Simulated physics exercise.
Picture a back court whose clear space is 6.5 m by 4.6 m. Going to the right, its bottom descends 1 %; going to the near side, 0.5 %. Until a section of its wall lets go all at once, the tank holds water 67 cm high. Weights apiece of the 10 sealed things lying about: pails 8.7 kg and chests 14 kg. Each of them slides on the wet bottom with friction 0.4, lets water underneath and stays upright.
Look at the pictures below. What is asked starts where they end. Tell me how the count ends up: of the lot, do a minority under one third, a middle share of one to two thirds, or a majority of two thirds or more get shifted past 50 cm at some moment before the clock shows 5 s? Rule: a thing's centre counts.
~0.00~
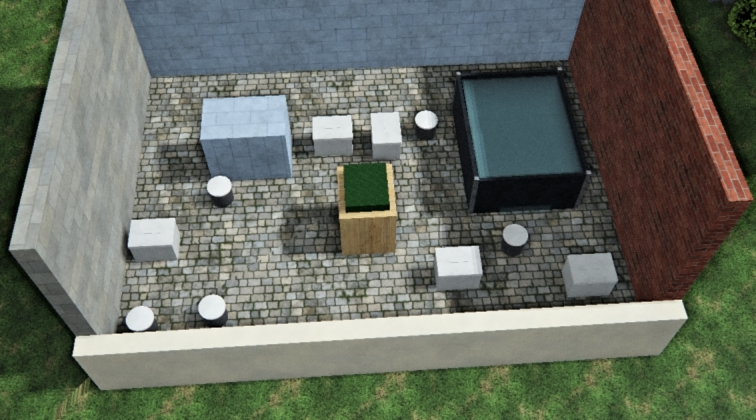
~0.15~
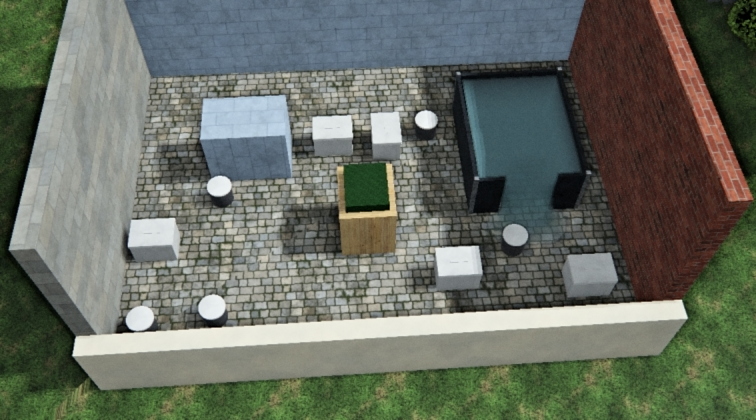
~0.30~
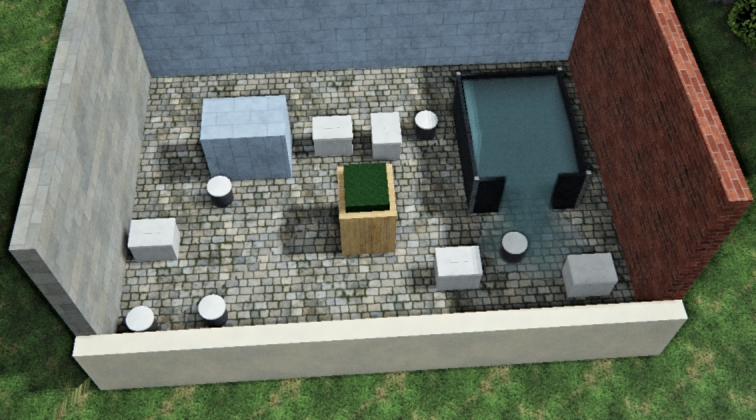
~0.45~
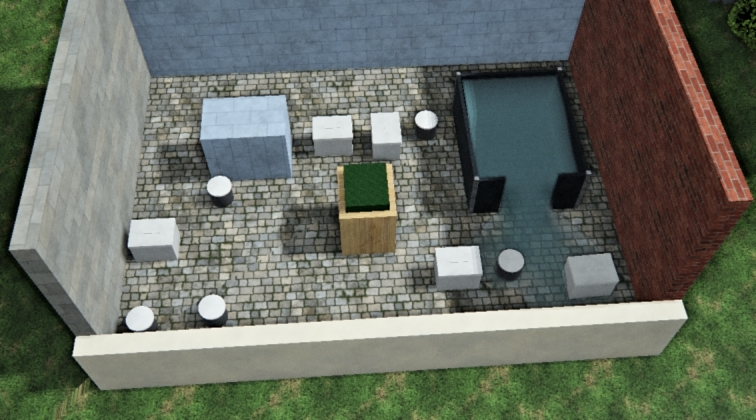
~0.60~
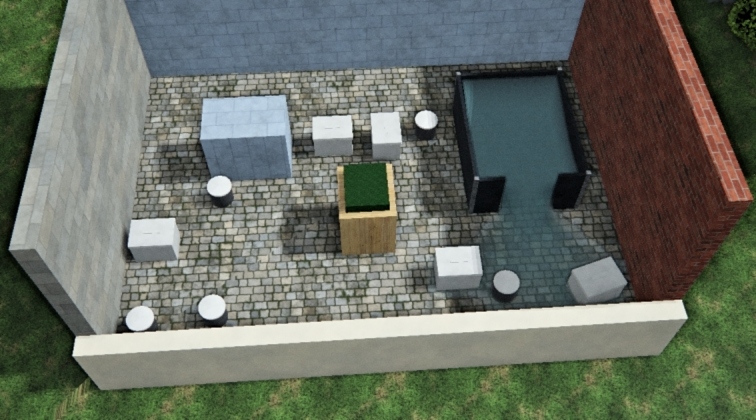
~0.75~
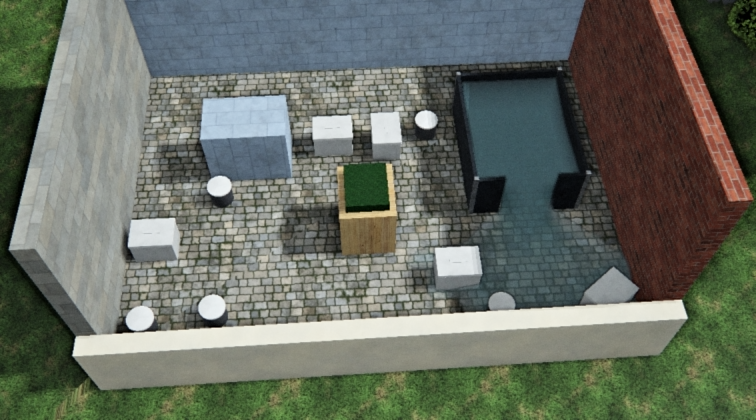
The fraction sits in the middle, a third or more yet beneath two thirds.
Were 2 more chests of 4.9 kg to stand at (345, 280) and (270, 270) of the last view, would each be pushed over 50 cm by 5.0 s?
Result in order: Exceeded; exceeded.
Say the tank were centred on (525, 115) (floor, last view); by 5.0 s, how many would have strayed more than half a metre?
Then 5.
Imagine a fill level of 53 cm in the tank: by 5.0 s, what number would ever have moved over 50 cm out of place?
The answer would then be 3.
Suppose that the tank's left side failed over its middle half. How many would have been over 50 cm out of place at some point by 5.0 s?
7.
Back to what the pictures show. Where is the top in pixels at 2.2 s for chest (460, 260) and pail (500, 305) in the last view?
Around (374, 257) and (312, 285).
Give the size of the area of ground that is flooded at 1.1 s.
Roughly 7.0 m2.
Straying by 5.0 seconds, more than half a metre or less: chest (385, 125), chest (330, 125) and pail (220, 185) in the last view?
Result, in order: Undershooting / undershooting / undershooting.
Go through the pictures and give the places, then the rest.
In the first picture, a pail at (515, 234) rests on the ground; a chest at (592, 268) rests on the ground; 2.5 m2 under water; 0 of 10 have shifted.
In the second picture, a pail at (515, 234) rests on the ground; a chest at (592, 268) rests on the ground; 2.9 m2 under water; 0 of 10 have shifted.
In the third picture, a pail at (515, 242) rests on the ground, 12 cm from its start; a chest at (592, 268), on the bottom; 3.5 m2 under water; 1 of 10 have shifted.
In the fourth picture, a pail at (511, 260) rests on the ground, 39 cm from its start; a chest at (593, 269) rests on the ground; water covers 4.1 m2; 1 of 10 have shifted.
In the fifth picture, a pail at (507, 282) rests on the ground, 71 cm from its start; a chest at (600, 276) rests on the ground, 14 cm from its start; water covers 4.7 m2; 2 of 10 have shifted.
In the sixth picture, a pail at (502, 304), on the bottom, 103 cm from its start; a chest at (612, 290) rests on the ground, 37 cm from its start; water covers 5.7 m2; 2 of 10 have shifted.
After 1.1 s 2 of 10 are over 50 cm from their spots; 2 afloat.
After 2.2 s 2 of 10 are over 50 cm from their spots; 1 afloat.
After 3.5 s 4 of 10 are over 50 cm from their spots; 1 afloat.
After 5.0 s 6 of 10 are over 50 cm from their spots, and 6 have been at some point; 1 afloat.
